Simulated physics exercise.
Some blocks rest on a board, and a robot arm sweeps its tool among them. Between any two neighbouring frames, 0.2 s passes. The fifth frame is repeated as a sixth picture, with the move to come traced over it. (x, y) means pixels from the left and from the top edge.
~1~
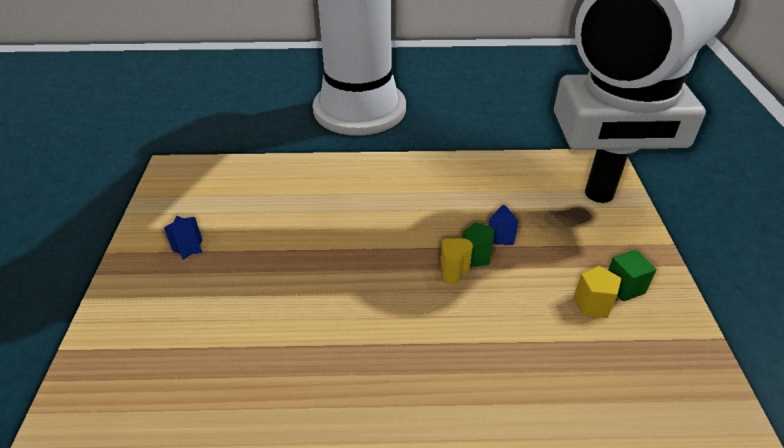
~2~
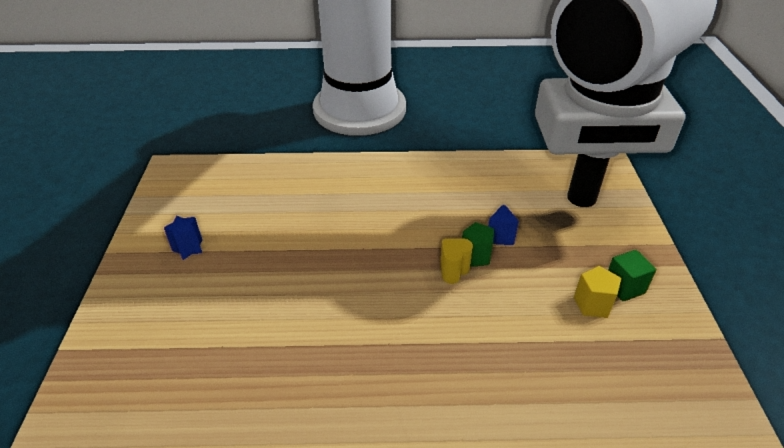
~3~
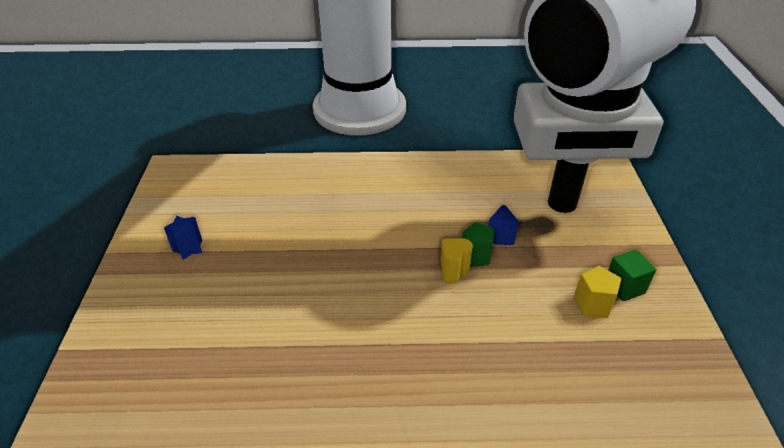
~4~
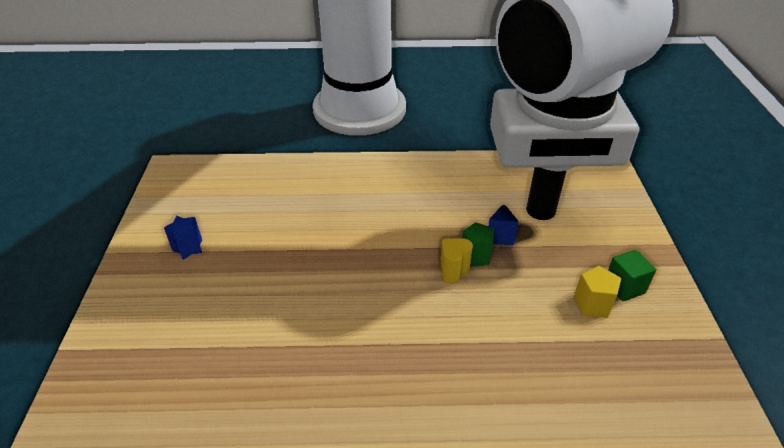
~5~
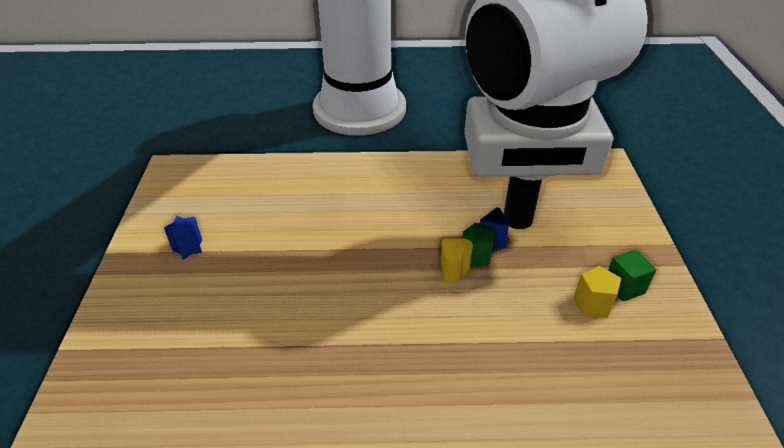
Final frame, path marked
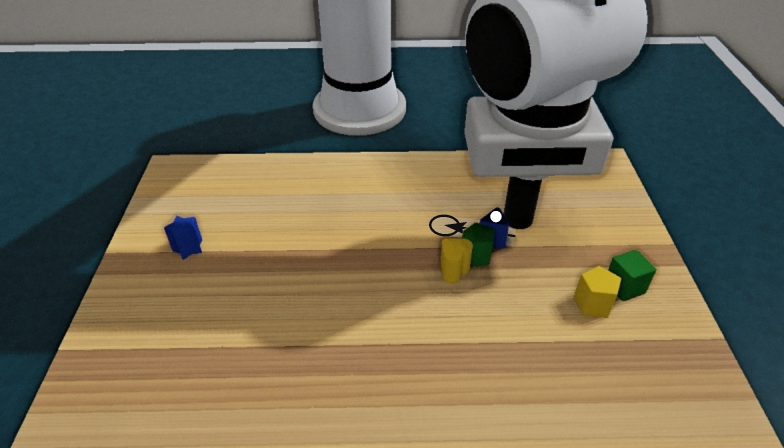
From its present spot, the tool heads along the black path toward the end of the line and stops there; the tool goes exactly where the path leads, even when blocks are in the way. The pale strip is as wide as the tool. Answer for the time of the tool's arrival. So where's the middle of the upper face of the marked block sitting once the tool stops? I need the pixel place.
At pixel (443, 218).
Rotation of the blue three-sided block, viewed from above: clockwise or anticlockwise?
The block spins anticlockwise.
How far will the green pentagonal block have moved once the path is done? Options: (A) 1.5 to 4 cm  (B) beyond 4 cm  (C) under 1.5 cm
My pick is C.
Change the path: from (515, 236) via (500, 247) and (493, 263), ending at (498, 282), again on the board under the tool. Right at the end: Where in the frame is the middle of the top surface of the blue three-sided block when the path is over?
That would be at about pixel (475, 218).
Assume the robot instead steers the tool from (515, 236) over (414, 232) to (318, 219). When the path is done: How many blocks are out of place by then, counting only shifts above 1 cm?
In total, one block gets moved by over 1 cm.
Drawn move, straight from (515, 236) to (445, 225); the dot is on the blue three-sided block.
The first path, step by step. Halfway along, tool at (481, 214); blue three-sided block at (462, 216), turned 30° anticlockwise.
At the end, tool at (446, 209); green pentagonal block still; blue three-sided block at (443, 218), turned 75° anticlockwise.
